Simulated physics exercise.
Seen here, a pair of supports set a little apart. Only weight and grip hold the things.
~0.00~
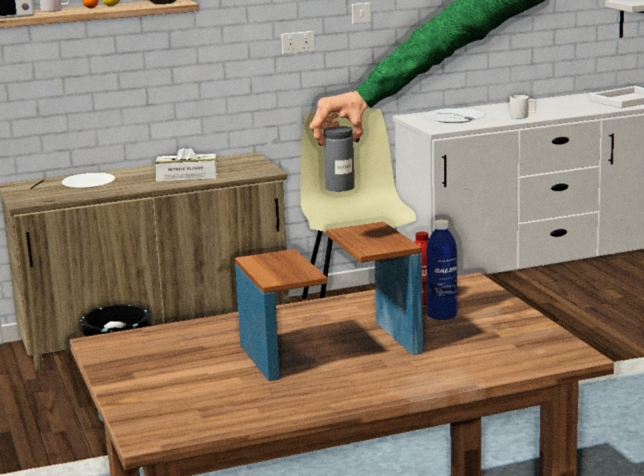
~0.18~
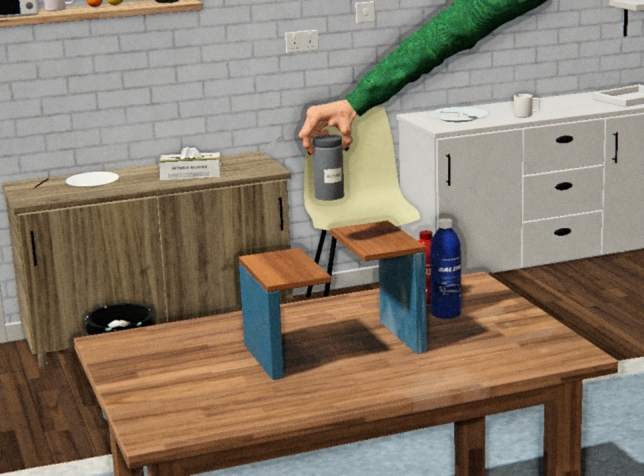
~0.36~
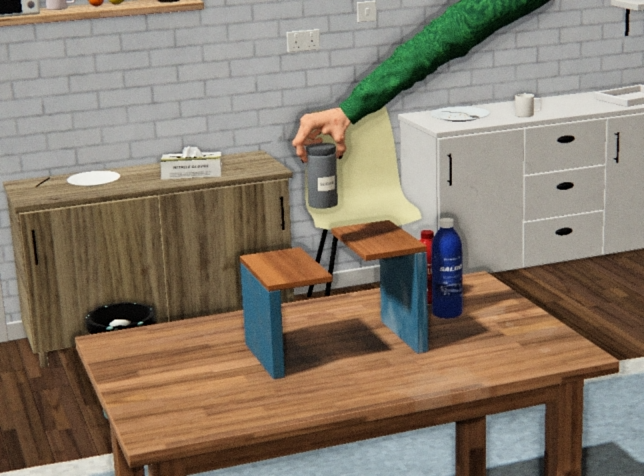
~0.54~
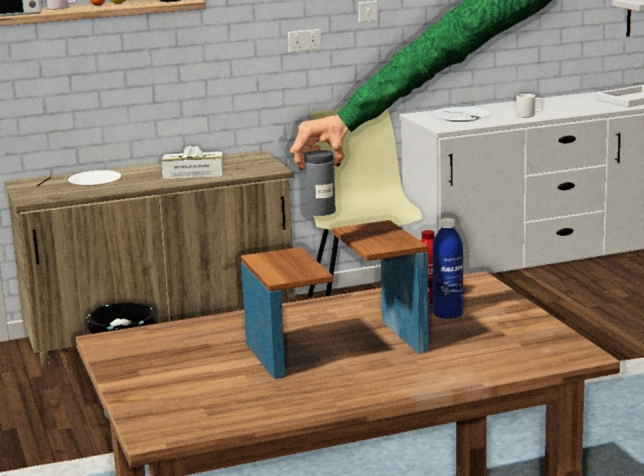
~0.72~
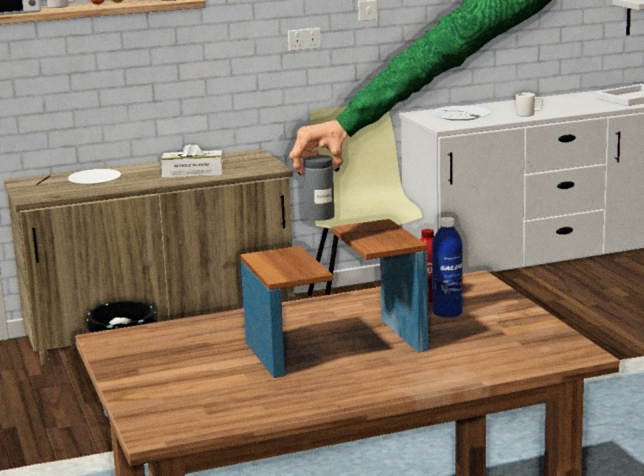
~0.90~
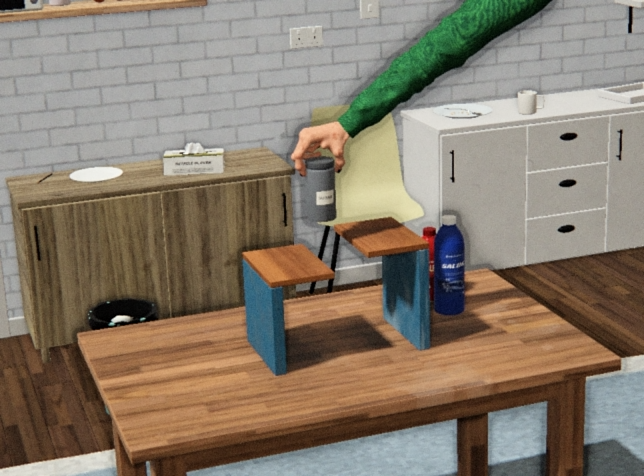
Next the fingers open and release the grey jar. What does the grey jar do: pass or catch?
In the end the jar stays on top.
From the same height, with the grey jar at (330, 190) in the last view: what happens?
Then it drops through.
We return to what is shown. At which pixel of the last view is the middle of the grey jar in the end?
At about (337, 234).
After 1.10 s, grey jar shifted about its own width near (321, 209).
After 1.20 s, grey jar turned 10° from how it was put near (328, 226).
In the end (1.9 s), toppled on the stand or table, grey jar; the other 2 unmoved. At the end, from the last picture's camera, grey jar near (337, 234). The jar is caught.
